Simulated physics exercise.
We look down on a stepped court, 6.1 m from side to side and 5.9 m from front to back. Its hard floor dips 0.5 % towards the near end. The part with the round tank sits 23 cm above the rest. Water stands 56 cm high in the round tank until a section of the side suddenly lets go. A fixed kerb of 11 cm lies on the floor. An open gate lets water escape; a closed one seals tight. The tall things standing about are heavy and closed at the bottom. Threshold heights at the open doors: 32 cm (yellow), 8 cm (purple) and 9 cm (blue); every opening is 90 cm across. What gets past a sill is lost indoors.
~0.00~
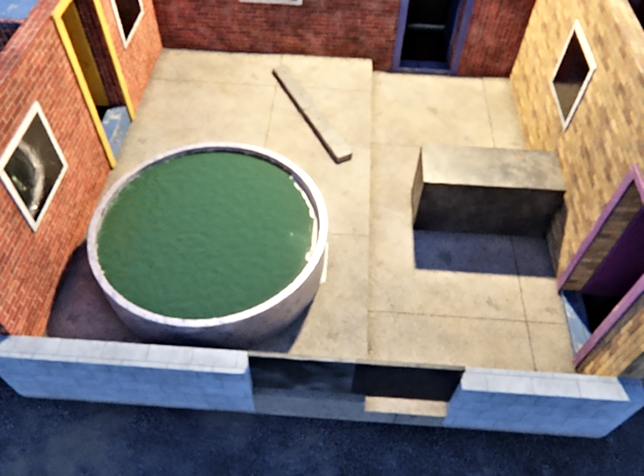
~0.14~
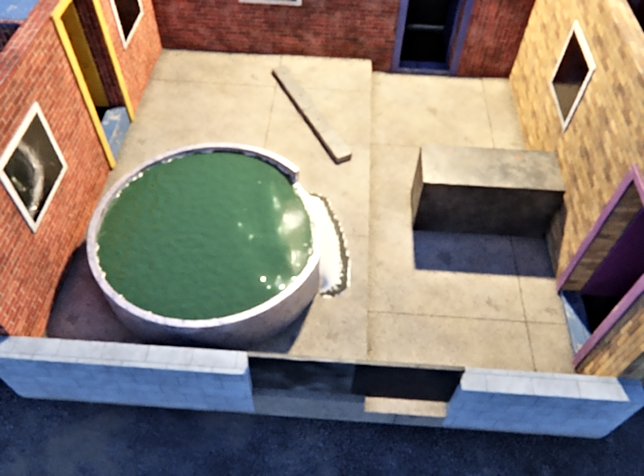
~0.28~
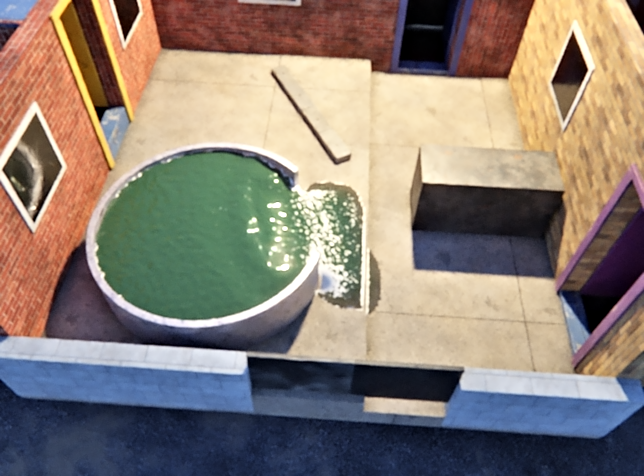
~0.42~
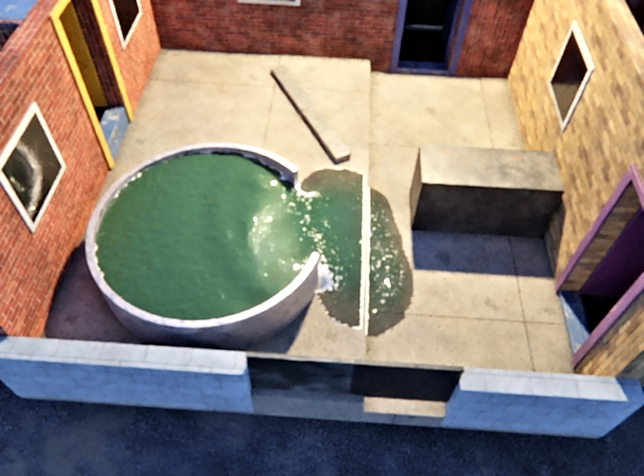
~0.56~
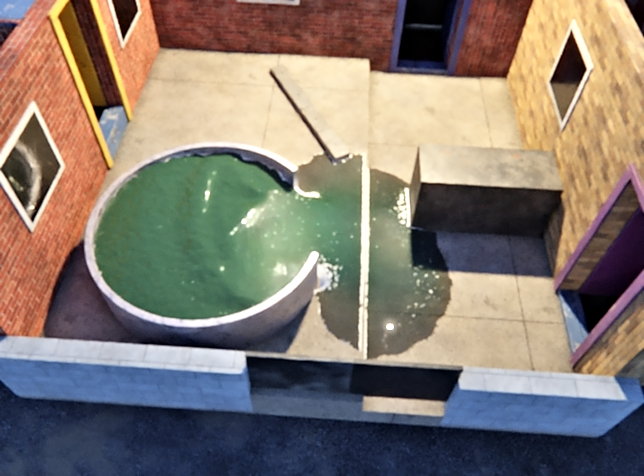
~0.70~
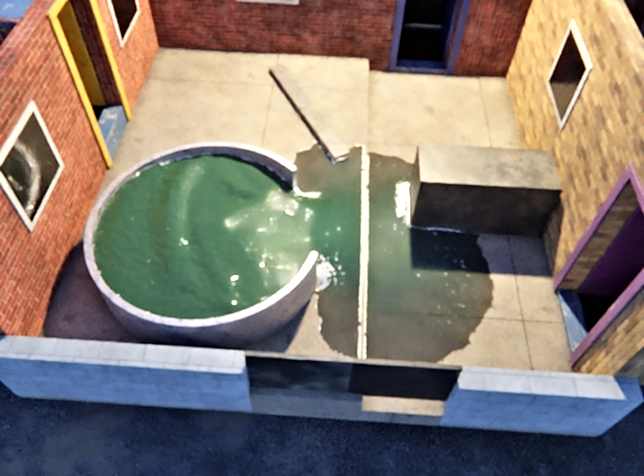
Green water pouring through a gap in a round tank's right side, spreading across a pale courtyard floor and around a block.
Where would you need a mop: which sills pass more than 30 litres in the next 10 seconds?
The water let in: At the yellow door it stays under the limit; at the purple door it exceeds the limit; at the blue door it goes over the limit.
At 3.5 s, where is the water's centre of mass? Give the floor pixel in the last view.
Around (337, 234).
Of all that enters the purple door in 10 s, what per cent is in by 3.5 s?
About 35 per cent.
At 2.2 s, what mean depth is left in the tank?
Roughly 32 cm on average.
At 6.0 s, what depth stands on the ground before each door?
Depths in cm: Yellow 0, purple 21, blue 12.
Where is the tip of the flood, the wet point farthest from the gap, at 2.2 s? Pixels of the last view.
Around (489, 81).
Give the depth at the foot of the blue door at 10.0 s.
Some 14.5 cm.
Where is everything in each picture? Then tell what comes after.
The first picture shows still water, 56 cm deep, in the round tank at (211, 226).
In the second picture, water pours out at (318, 232) and has run 0.8 m, to (334, 289); deepest outside 29 cm, 56 cm at the round tank's back.
In the third picture, water pours out at (317, 234) and has run 1.0 m, to (363, 300); deepest outside 30 cm, 56 cm at the round tank's back.
In the fourth picture, water pours out at (317, 234) and has run 1.4 m, to (395, 316); deepest outside 28 cm, 56 cm at the round tank's back.
In the fifth picture, water pours out at (316, 234) and has run 1.7 m, to (400, 184); deepest outside 27 cm, 56 cm at the round tank's back.
In the sixth picture, the front is at (484, 292), 2.2 m from the gap at (315, 233); 5.0 m2 of floor is under water; 56 cm left at the back of the round tank.
After 1.4 s water covers 30 % of the floor and is deepest (40 cm) near (401, 228); yellow door not reached, purple door 12 cm at the sill, 1 L in, blue door not reached.
After 2.2 s water covers 45 % of the floor and is deepest (36 cm) near (540, 269); yellow door not reached, purple door 26 cm at the sill, 48 L in, blue door 4 cm at the sill, 0 L in.
After 3.5 s water covers 45 % of the floor and is deepest (32 cm) near (569, 403); yellow door not reached, purple door 25 cm at the sill, 188 L in, blue door 17 cm at the sill, 30 L in.
After 6.0 s water covers 50 % of the floor and is deepest (22 cm) near (569, 403); yellow door not reached, purple door 21 cm at the sill, 346 L in, blue door 12 cm at the sill, 77 L in.
After 10.0 s water covers 50 % of the floor and is deepest (20 cm) near (569, 403); yellow door not reached, purple door 17 cm at the sill, 511 L in, blue door 15 cm at the sill, 106 L in.
